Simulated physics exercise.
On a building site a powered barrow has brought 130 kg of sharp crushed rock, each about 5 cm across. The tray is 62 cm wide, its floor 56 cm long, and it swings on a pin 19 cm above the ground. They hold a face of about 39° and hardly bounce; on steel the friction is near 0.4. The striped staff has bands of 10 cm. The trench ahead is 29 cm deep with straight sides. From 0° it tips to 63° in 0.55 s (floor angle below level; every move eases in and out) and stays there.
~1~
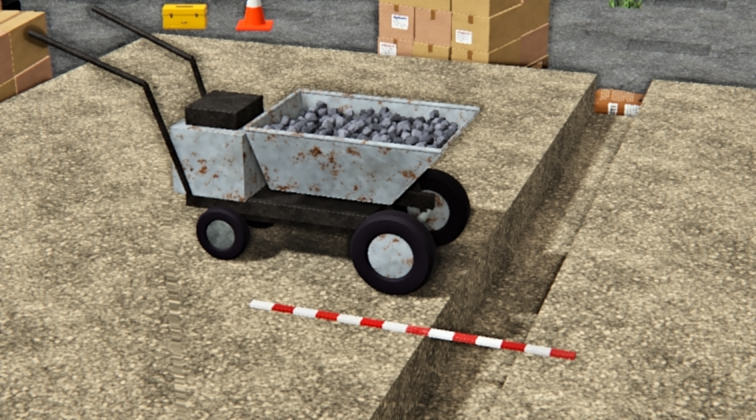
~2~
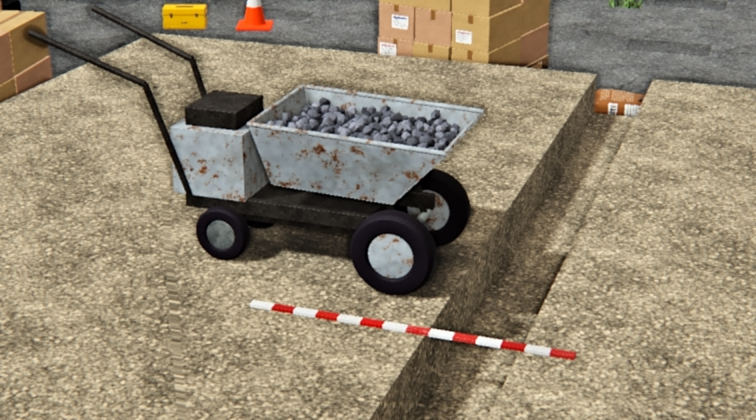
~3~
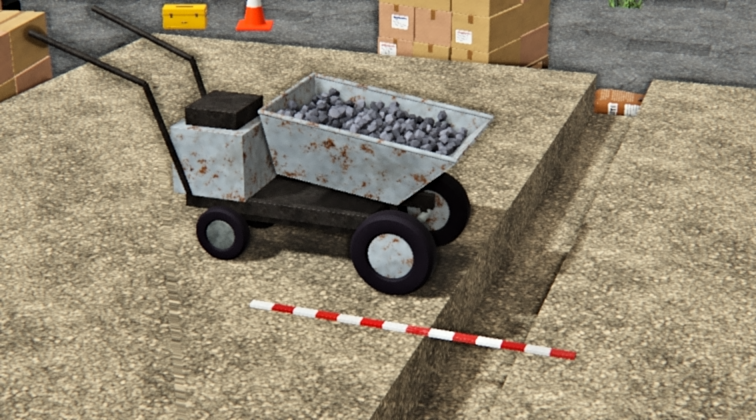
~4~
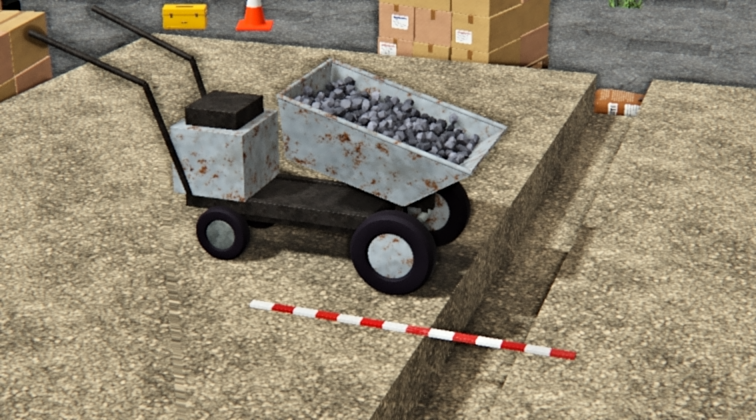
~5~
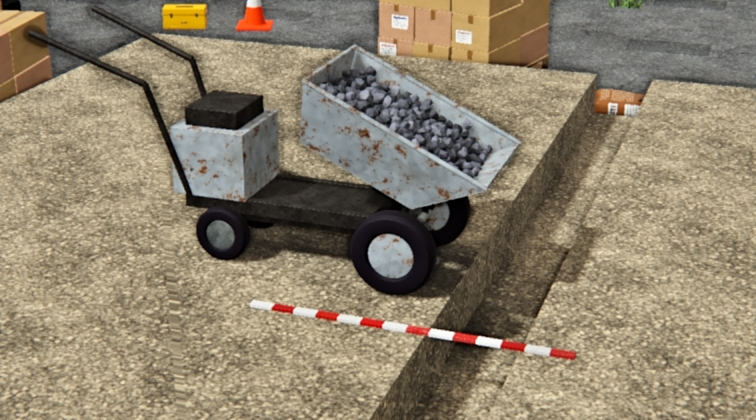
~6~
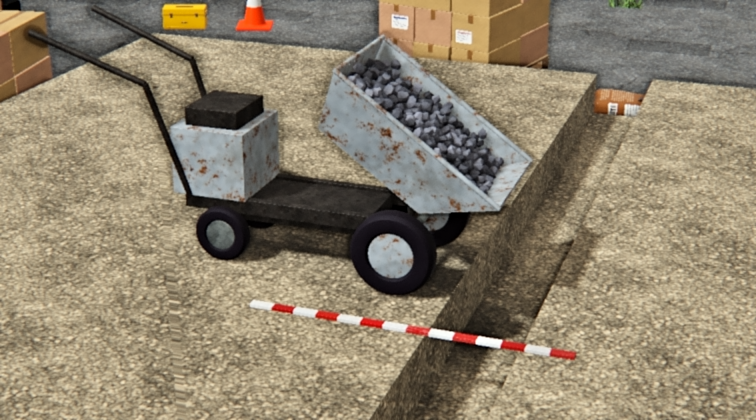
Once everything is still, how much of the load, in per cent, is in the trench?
Roughly 21 per cent ends in the trench.
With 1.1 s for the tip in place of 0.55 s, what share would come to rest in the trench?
It would be near 35 per cent.
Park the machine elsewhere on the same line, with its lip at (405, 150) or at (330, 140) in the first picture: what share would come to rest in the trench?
About 45 and 60 per cent.
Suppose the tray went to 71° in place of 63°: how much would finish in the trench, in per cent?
Then about 35 per cent.
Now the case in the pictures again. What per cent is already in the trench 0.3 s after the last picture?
About 5 per cent by then.
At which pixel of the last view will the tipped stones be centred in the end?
Near (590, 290).
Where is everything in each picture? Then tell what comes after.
In the first picture, lip at (442, 152), floor tilted 0°, highest stones at (413, 125).
In the second picture, the tray is at 2°, its lip at (446, 154); the top of the load is at (368, 121).
In the third picture, lip at (457, 161), floor tilted 8°, highest stones at (332, 103).
In the fourth picture, lip at (471, 173), floor tilted 16°, highest stones at (336, 89).
In the fifth picture, lip at (486, 190), floor tilted 26°, highest stones at (355, 78).
In the sixth picture, the tray is at 36°, its lip at (499, 209); the top of the load is at (379, 69).
Then, 0.1 s after the last picture the floor is at 53°, 100 % in the tray; the foremost stones are at (502, 213).
Then, 0.3 s after the last picture the floor is at 63°, 89 % in the tray, 3 % in the trench, 8 % past the trench; the foremost stones are at (583, 286).
Then, 0.7 s after the last picture the floor is at 63°, 39 % in the tray, 6 % in the trench, 56 % past the trench; the foremost stones are at (734, 320).
Then, 2.7 s after the last picture the floor is at 63°, 24 % in the tray, 21 % in the trench, 55 % past the trench; the foremost stones are past the picture's edge.
